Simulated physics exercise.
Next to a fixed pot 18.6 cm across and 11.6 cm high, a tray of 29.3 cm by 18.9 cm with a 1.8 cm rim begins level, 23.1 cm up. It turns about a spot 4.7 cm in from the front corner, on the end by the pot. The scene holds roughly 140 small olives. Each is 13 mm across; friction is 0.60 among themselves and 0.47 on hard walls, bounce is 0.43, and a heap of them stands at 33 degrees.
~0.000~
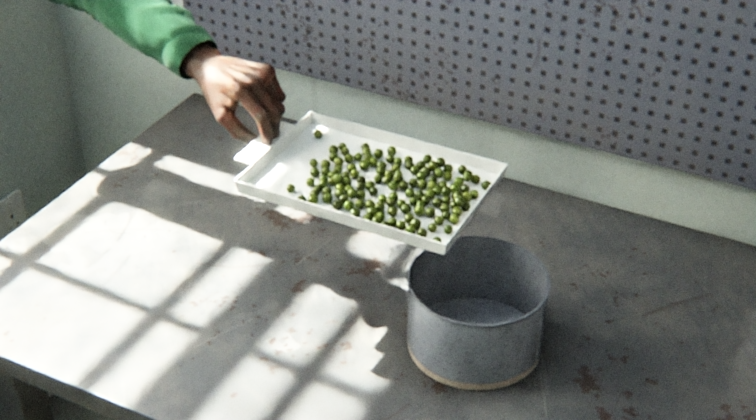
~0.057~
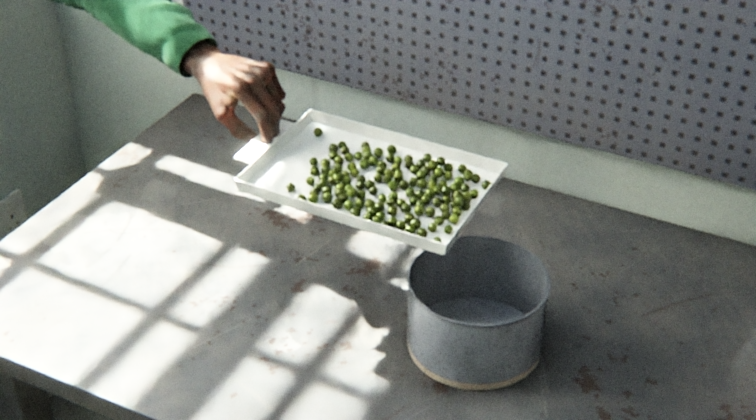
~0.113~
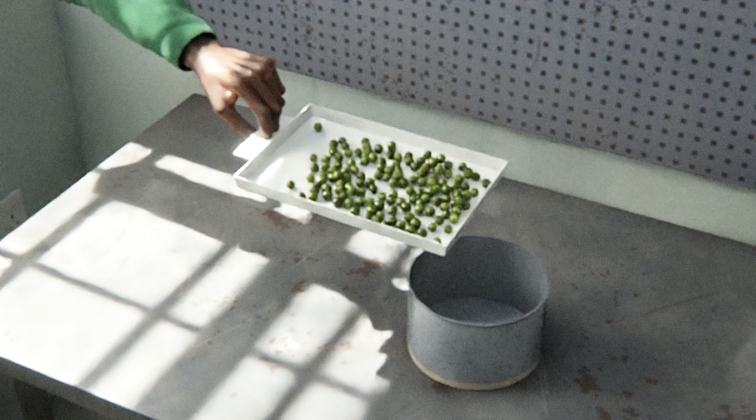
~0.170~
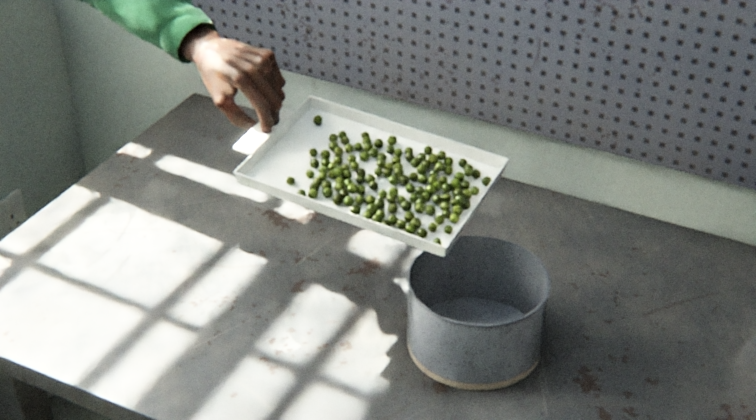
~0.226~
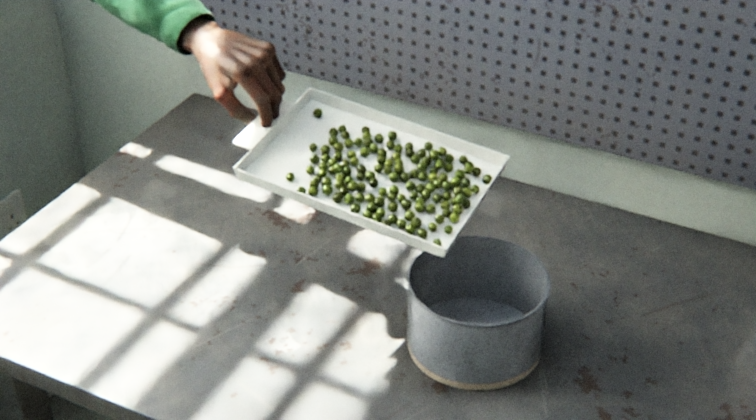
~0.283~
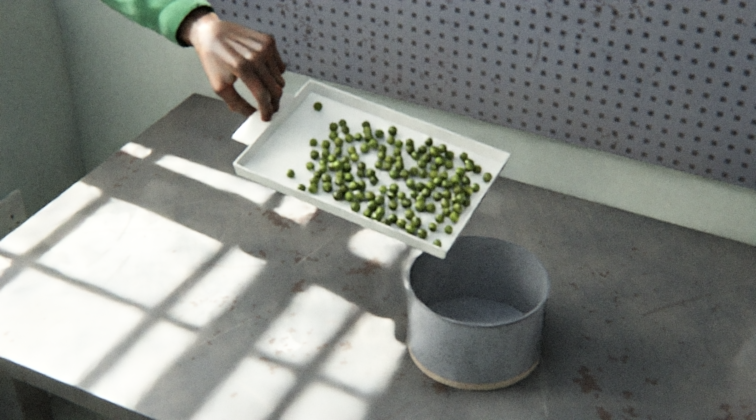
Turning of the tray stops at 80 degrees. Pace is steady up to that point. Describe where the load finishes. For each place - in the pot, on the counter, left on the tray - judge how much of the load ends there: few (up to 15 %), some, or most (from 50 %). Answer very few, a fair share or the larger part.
Pot: Very few; counter: Very few; tray: The larger part.
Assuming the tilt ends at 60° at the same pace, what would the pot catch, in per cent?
That would be around 0 percent.
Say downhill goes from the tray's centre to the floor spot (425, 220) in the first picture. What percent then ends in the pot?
Something like 10 in a hundred.
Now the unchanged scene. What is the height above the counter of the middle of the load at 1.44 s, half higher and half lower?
Around 30 cm up.
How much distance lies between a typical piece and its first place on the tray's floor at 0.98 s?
Roughly 4 cm.
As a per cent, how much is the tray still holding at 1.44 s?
Close to 100 in a hundred.
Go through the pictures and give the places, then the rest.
In the first picture, tray tilt 0 degrees, front corners at (238, 180) and (445, 243); middle of the pieces at (393, 186); pot at (479, 278).
In the second picture, tray tilt 1 degrees, front corners at (237, 179) and (445, 243); middle of the pieces at (393, 185).
In the third picture, tray tilt 2 degrees, front corners at (237, 176) and (445, 244); middle of the pieces at (393, 183).
In the fourth picture, tray tilt 5 degrees, front corners at (237, 171) and (445, 245), lowest corner right front; middle of the pieces at (394, 180).
In the fifth picture, tray tilt 8 degrees, front corners at (237, 167) and (445, 247), lowest corner right front; middle of the pieces at (394, 177).
In the sixth picture, tray tilt 10 degrees, front corners at (237, 163) and (445, 248), lowest corner right front; middle of the pieces at (394, 174); pot at (479, 278). Its pace works out near 45 degrees a second.
Then, at 0.98 s, tilt 43 degrees; the tray holds 100 %, the pot 0 %.
After 1.44 s, tilt 65 degrees; the tray holds 100 %, the pot 0 %.
After 1.98 s, tilt 80 degrees; the tray holds 95 %, the pot 0 %.
At rest (2.5 s), pot 0 %, counter 5 %, tray 95 %.
